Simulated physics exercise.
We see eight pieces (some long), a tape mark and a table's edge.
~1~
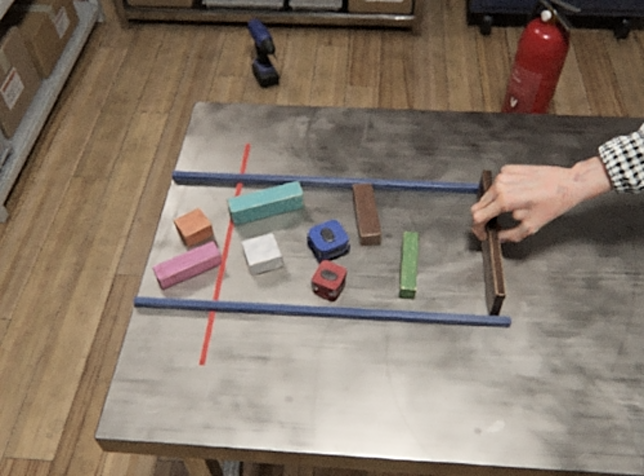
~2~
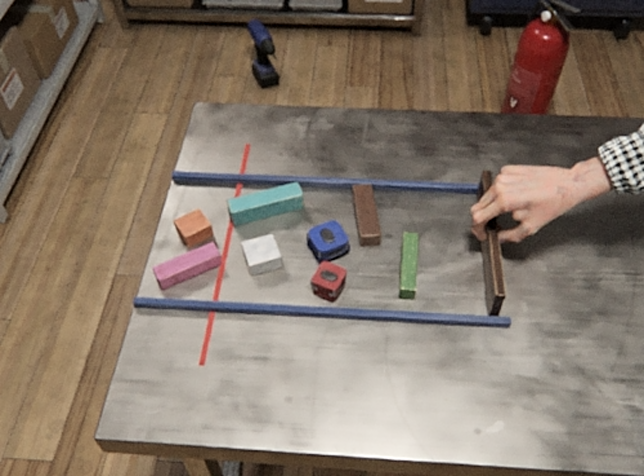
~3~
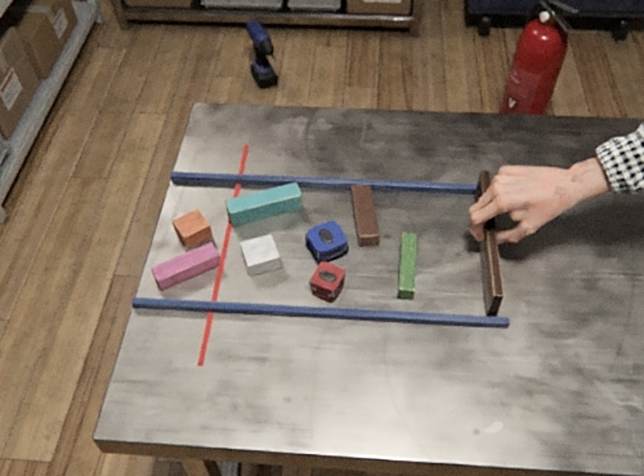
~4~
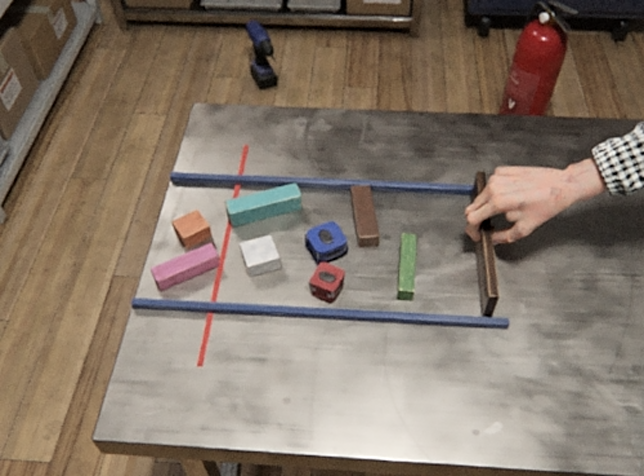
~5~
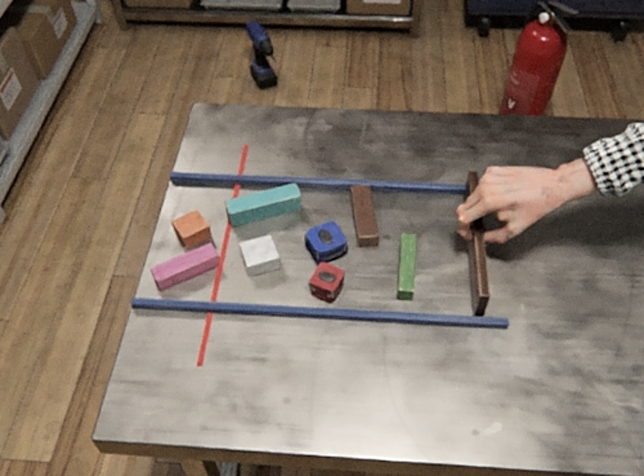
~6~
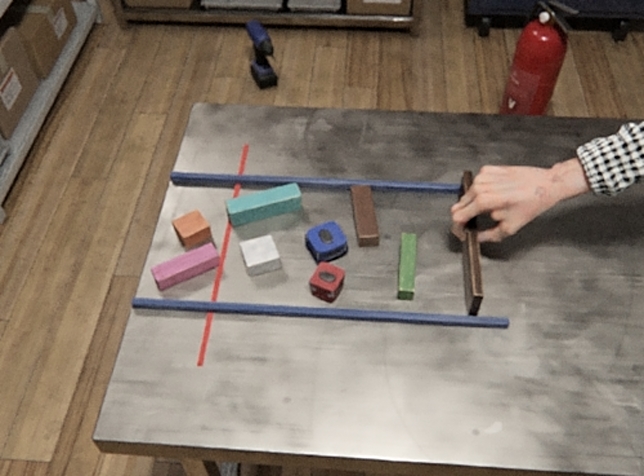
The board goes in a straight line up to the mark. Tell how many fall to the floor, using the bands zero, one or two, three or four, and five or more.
One or two fall to the floor.
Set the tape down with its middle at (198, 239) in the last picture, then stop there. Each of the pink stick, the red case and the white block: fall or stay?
Starting with the pink stick, it ends up falling, then the red case keeps its place, then the white block ends up falling.
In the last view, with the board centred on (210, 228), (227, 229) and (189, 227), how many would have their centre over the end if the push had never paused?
3, 2 and 4.
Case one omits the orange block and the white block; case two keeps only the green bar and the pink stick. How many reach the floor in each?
First 0, second 0.
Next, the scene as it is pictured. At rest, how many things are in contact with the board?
Count: 2.
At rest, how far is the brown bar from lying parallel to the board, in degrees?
I'd put it at about 15°.
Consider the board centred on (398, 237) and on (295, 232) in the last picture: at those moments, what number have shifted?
Moved so far: 1, later 7.
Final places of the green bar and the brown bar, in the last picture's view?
For the green bar it's (214, 257), and for the brown bar it's (215, 205).
Soon after, none off yet; orange block at rest near (192, 229); pink stick at rest near (186, 266); turquoise bar at rest near (264, 205).
After that, none off yet; orange block at rest near (192, 229); pink stick moving near (181, 266); turquoise bar displaced a little near (243, 202).
In the end, the number that fall off is one or two; gone, pink stick and orange block.
